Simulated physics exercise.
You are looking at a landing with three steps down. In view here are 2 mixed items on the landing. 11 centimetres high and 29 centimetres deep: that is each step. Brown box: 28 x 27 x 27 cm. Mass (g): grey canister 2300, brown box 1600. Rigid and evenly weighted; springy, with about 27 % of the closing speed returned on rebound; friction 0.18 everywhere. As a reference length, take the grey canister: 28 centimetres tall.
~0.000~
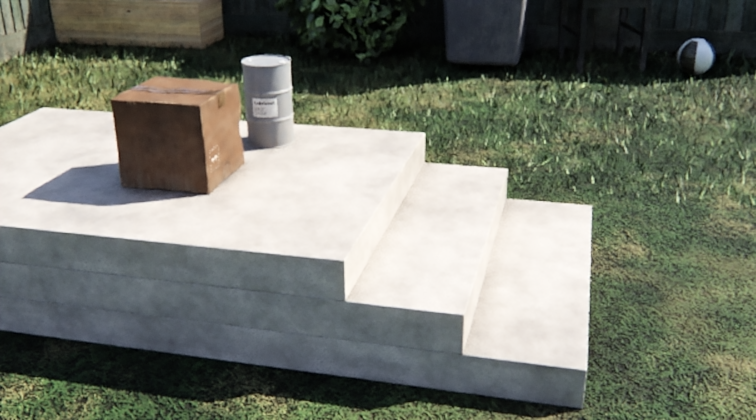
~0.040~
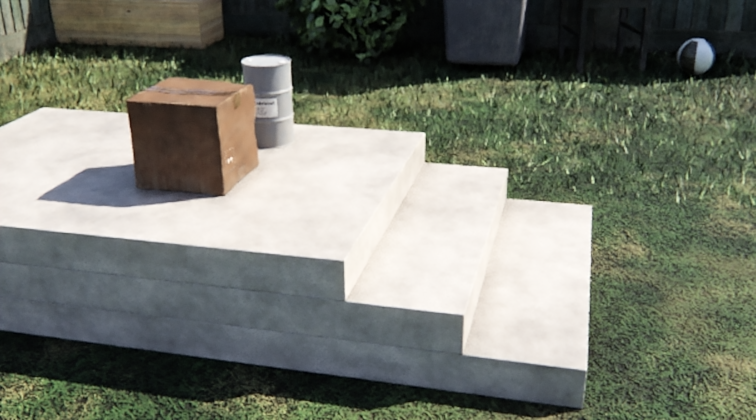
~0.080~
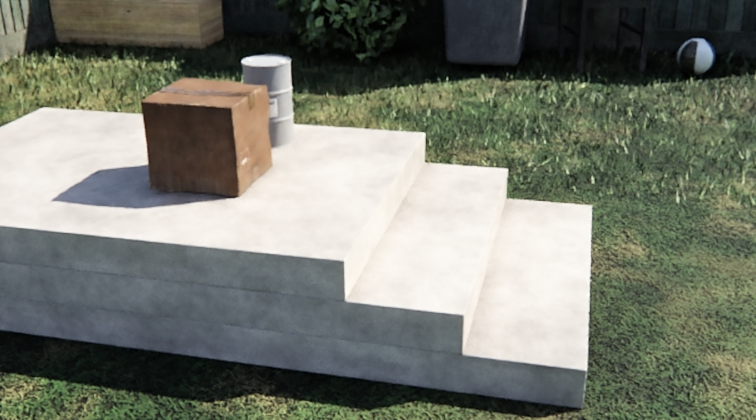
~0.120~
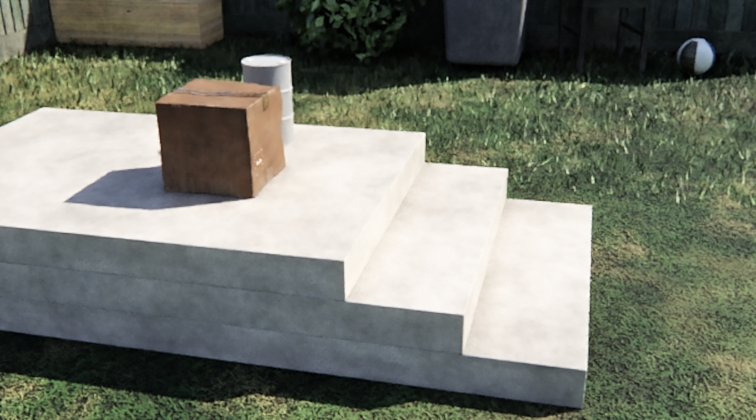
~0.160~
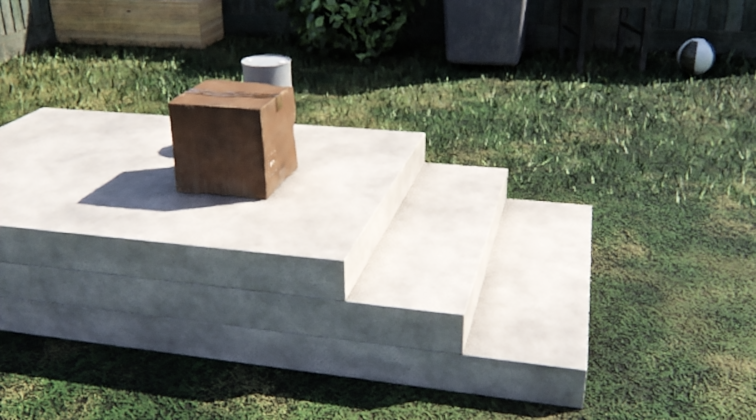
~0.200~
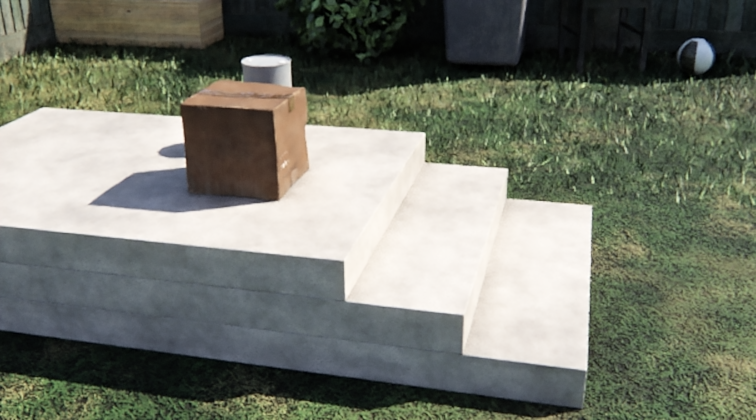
Pale stepped landing on grass with a brown box sliding slowly right across the top, passing in front of a grey canister.
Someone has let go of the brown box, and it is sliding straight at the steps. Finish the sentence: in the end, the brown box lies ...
... upstairs, never having reached the steps.
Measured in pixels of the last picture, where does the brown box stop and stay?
Somewhere around (321, 143).
After 0.30 s, 34 cm of landing left; brown box near (274, 140).
After 0.50 s, 23 cm of landing left; brown box near (309, 142).
In the end (1.0 s), 19 cm of landing left; grey canister under 12 cm from the start. At the end, from the last picture's camera, brown box near (321, 143).
